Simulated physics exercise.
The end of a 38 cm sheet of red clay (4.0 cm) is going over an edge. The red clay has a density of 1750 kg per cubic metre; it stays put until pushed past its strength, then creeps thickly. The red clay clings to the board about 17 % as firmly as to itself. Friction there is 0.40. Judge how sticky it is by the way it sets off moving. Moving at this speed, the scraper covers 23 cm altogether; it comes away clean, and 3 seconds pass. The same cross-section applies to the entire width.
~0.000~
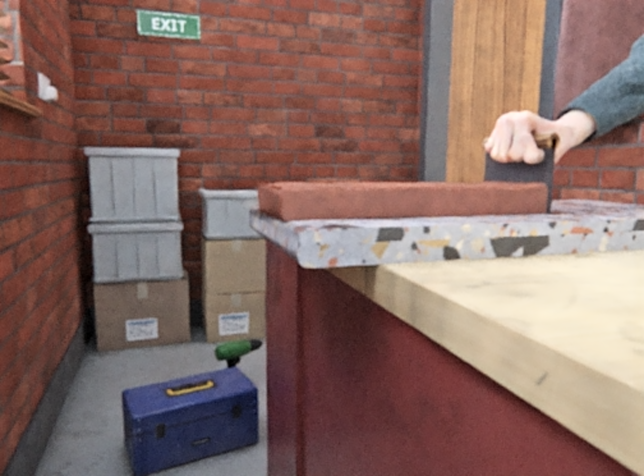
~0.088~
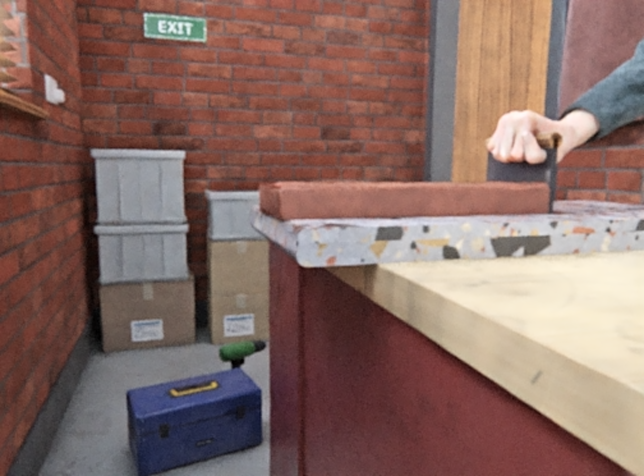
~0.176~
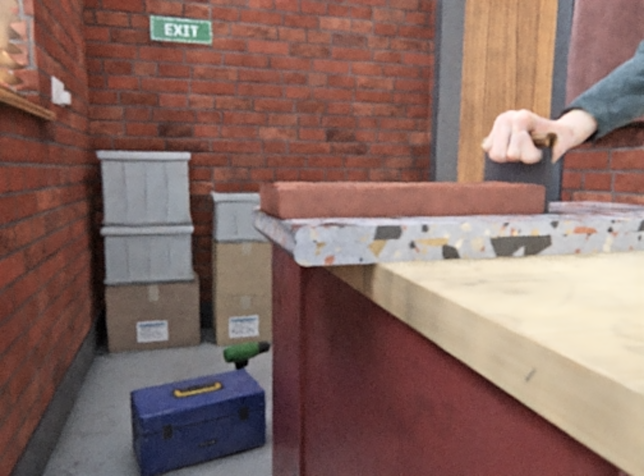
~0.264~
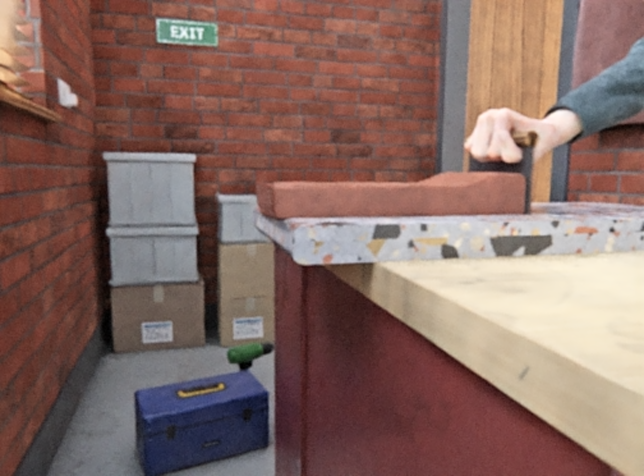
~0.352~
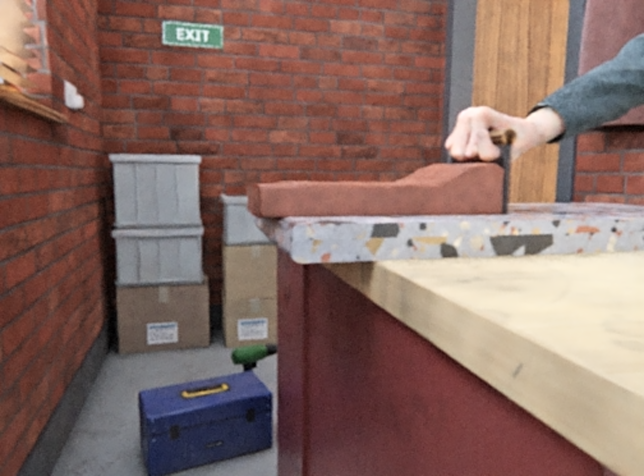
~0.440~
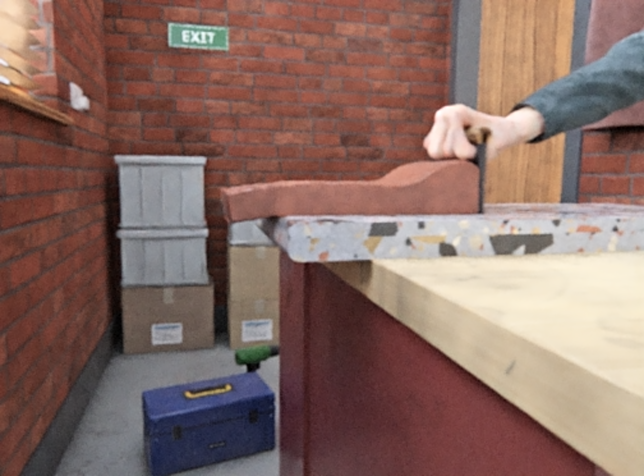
In a brick-walled room with stacked boxes and a blue toolbox, a hand pushes a scraper leftward along a speckled counter, and a slab of red clay bunches up before it as its front end slides out past the counter's edge.
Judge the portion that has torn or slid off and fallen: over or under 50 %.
I'd expect it to land shy of the 50 % mark.
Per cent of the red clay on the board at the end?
On the board, about 55 percent.
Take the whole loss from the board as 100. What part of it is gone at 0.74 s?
Share so far: Roughly 100 percent.
By 0.74 s, 55 % lies on the board and 20 % has fallen.
By 1.08 s, 54 % lies on the board and 42 % has fallen.
By 1.43 s, 54 % lies on the board and 42 % has fallen.
By 1.78 s, 54 % lies on the board and 42 % has fallen.
By 3.78 s, at the end, 54 % lies on the board and 42 % has fallen.
